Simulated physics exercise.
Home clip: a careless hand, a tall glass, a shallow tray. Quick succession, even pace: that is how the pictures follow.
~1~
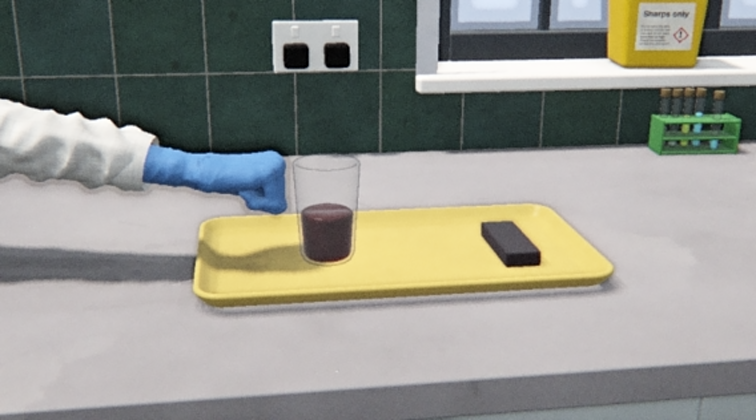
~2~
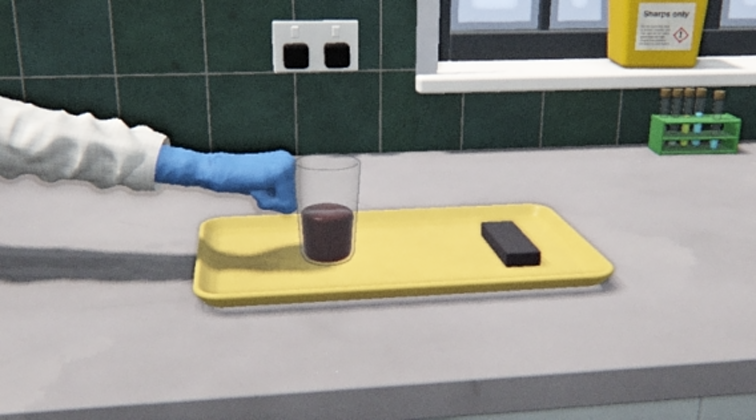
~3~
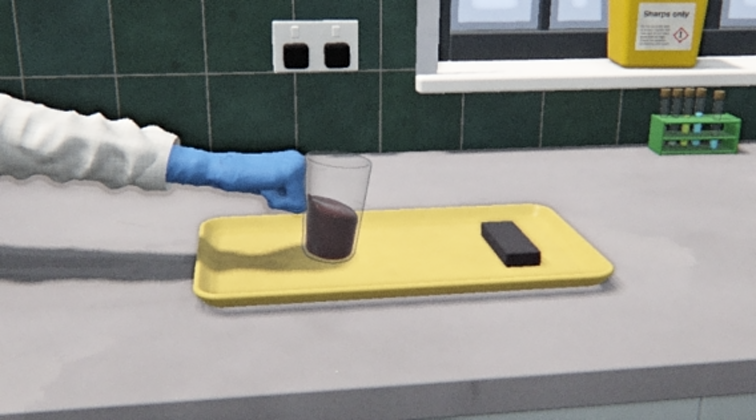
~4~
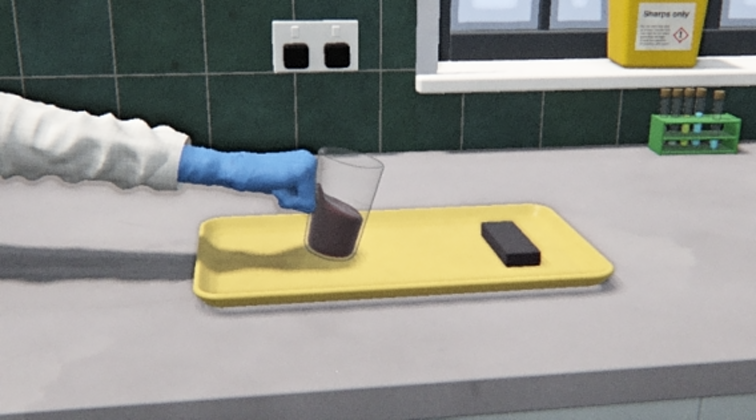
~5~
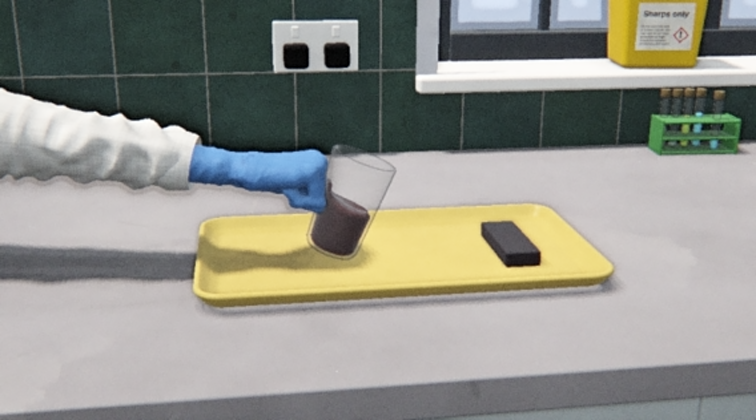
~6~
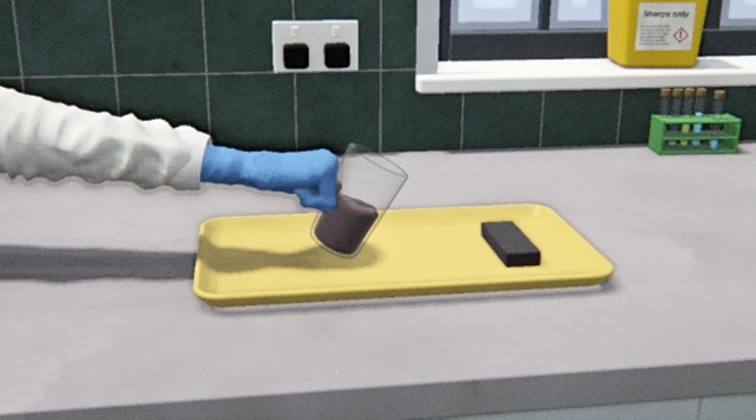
A blue-gloved hand pushes a glass of dark liquid, tilting it rightward on a yellow tray.
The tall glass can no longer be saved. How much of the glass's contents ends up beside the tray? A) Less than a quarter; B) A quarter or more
Option A: Less than a quarter.
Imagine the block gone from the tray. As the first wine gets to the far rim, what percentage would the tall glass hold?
Roughly 60 %, give or take.
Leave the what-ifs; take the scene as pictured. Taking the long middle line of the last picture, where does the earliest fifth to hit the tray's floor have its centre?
It lands around (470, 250).
A moment on, the tall glass is falling and 100 per cent is in the glass, 0 on the tray and 0 above or beyond its rim.
Next, the tall glass lies on its side and 72 per cent is in the glass, 16 on the tray and 12 above or beyond its rim.
Then the tall glass lies on its side and 33 per cent is in the glass, 47 on the tray and 20 above or beyond its rim.
Later the tall glass lies on its side and 18 per cent is in the glass, 74 on the tray and 8 above or beyond its rim.
At rest 92 per cent is held by tray and glass, 8 is off the tray.
